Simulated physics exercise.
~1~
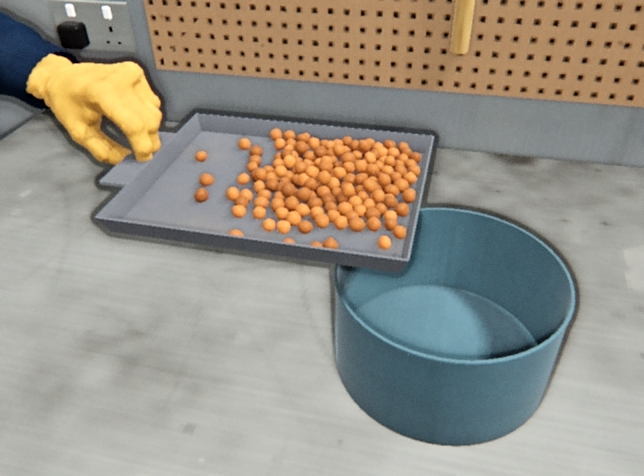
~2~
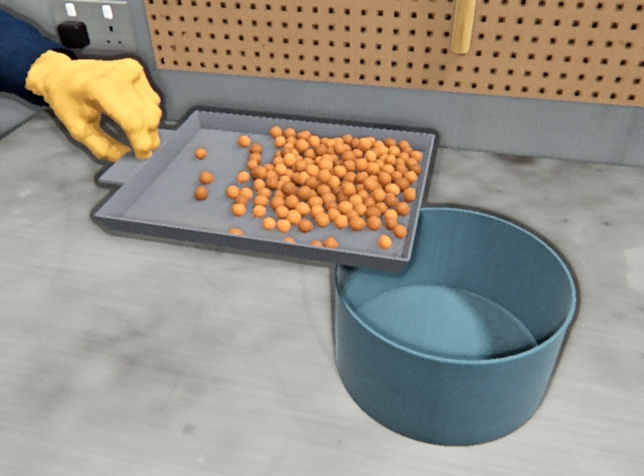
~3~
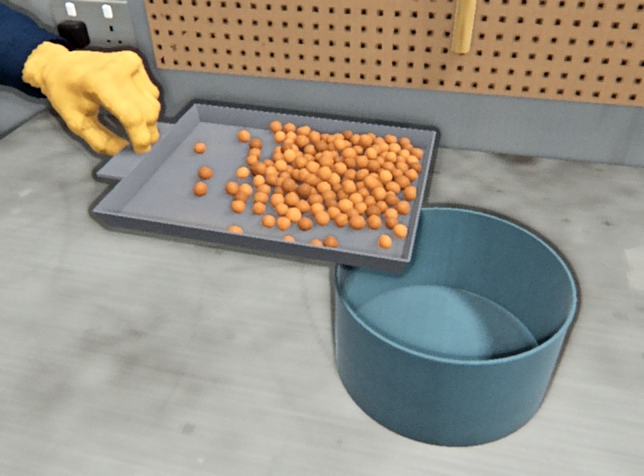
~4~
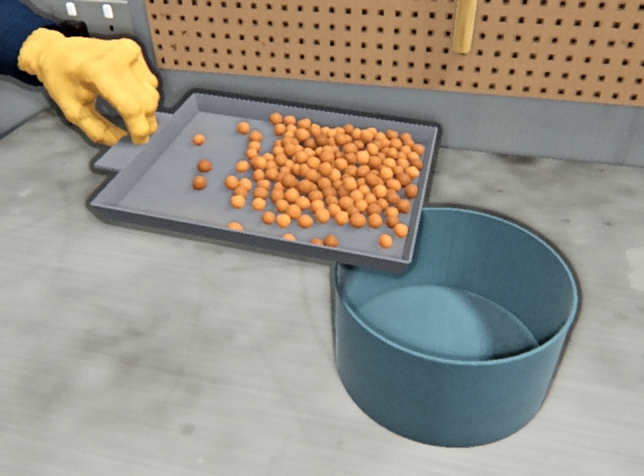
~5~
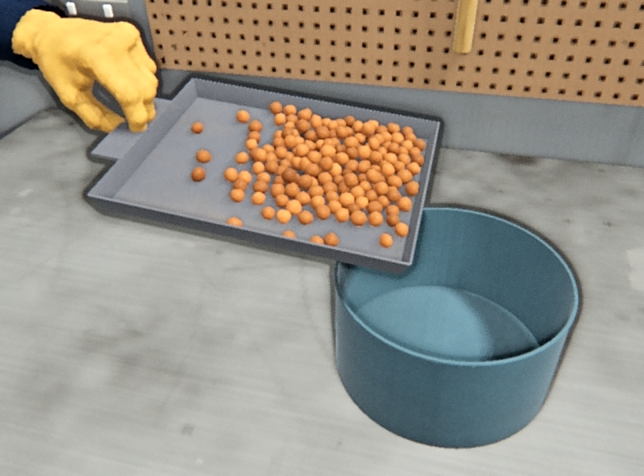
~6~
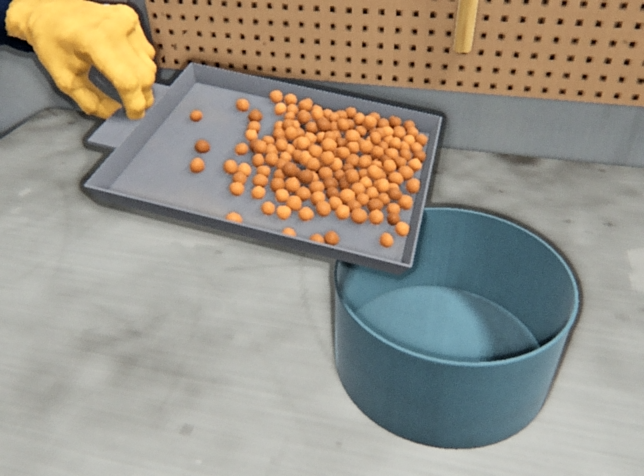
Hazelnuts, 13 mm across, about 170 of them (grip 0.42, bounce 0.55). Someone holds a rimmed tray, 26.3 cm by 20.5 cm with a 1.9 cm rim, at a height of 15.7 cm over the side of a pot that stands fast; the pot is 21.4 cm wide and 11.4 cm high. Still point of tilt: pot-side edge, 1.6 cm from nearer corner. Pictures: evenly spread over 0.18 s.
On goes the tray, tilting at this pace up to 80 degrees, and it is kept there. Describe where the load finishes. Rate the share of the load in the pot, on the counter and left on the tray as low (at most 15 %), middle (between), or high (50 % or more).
Pot - high, counter - middle, tray - low.
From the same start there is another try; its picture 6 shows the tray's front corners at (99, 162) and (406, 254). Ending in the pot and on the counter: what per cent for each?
Pot 65; counter 35.
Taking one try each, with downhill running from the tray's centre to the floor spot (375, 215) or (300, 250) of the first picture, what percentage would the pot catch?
95 and 40 %.
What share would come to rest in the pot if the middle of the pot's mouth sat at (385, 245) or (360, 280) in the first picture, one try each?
Near 5 and 75 percent, one try each.
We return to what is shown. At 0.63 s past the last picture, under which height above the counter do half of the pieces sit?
Roughly 20 centimetres, more or less.
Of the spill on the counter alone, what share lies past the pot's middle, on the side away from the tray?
I'd put it at close to 60 per cent.
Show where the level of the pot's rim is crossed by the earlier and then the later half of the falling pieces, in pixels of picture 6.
At about (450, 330), then at (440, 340).
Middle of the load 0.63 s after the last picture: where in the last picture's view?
Somewhere about (414, 208) in the last view.
Then, 0.38 s after the last picture, tilt 44 degrees; the tray holds 100 %, the pot 0 %.
Then, 0.63 s after the last picture, tilt 67 degrees; the tray holds 75 %, the pot 10 %.
Then, 0.99 s after the last picture, tilt 80 degrees; the tray holds 10 %, the pot 65 %.
In the end, pot 75 %, counter 20 %, tray 0 %.
